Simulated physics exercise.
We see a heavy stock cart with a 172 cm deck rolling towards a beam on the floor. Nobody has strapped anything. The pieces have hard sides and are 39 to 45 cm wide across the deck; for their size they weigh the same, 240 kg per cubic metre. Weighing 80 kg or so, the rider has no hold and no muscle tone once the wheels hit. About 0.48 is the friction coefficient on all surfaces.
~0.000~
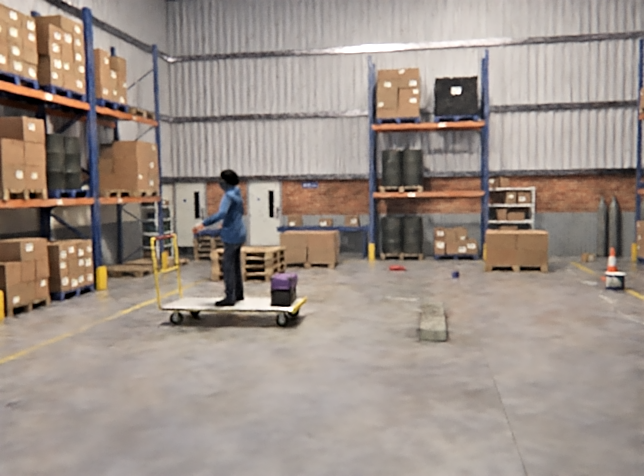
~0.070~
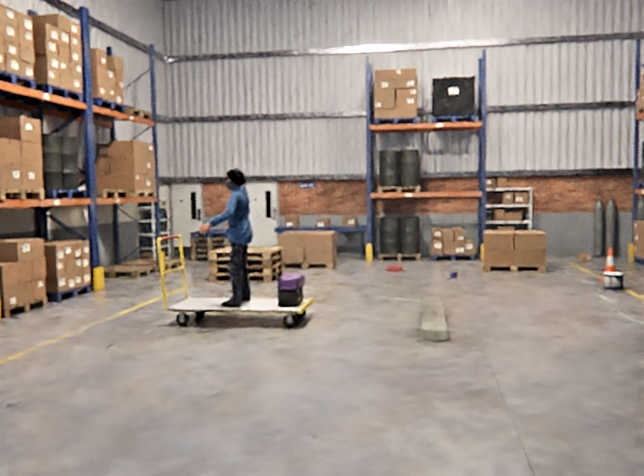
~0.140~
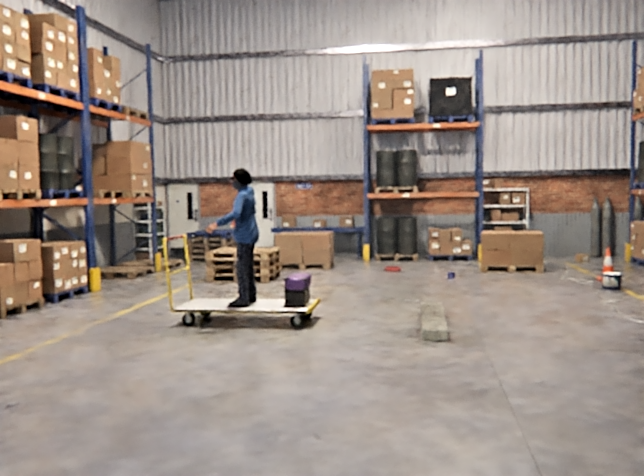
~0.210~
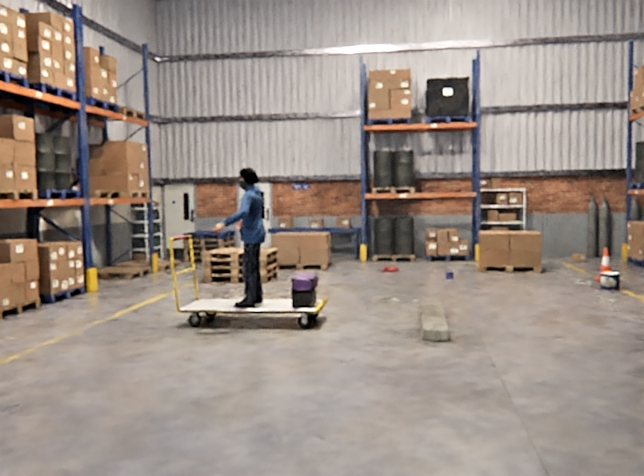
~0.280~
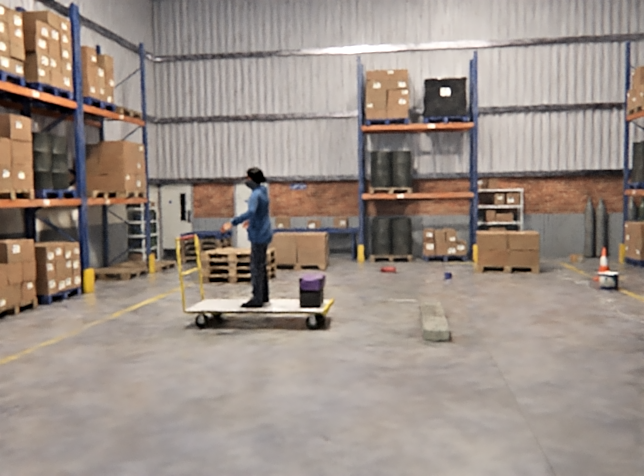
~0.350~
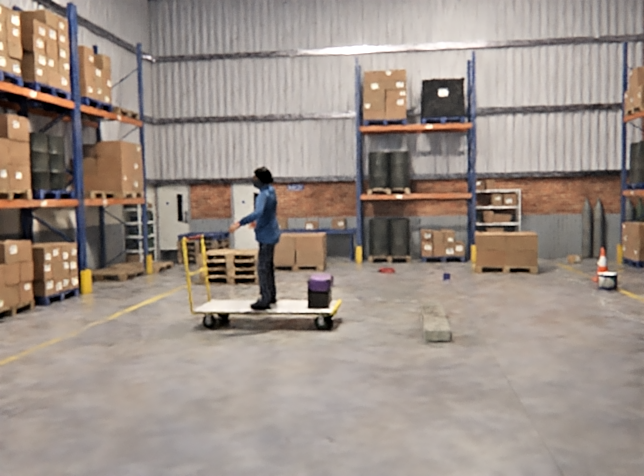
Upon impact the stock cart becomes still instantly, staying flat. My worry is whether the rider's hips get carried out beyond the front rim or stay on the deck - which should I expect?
Expect them to be carried beyond the front rim.
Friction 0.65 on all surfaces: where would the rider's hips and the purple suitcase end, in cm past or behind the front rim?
The hips would end 10 cm past the front rim, and the purple item 50 cm past it.
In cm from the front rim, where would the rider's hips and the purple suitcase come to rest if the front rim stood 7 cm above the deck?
Hips 30 past, purple 40 past.
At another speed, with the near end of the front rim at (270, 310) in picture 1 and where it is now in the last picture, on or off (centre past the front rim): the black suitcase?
Result: Black secure.
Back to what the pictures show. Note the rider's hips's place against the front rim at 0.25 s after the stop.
Around 45 cm short of the front rim.
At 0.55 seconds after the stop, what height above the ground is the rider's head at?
90 cm above it.
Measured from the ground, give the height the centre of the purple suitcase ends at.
Near 15 cm above the ground.
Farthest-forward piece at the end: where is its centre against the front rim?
Result: Centre approx. 50 cm past the front rim.
Impact comes at 1.15 s.
After 1.70 s the rider's hips are 12 cm past the rim, near (440, 285) in the last picture's view.
After 2.15 s the rider's hips are 34 cm past the rim, near (458, 301) in the last picture's view.
When all is still (3.3 s), past the rim, purple suitcase, black suitcase and the rider's hips; nothing is left behind it.
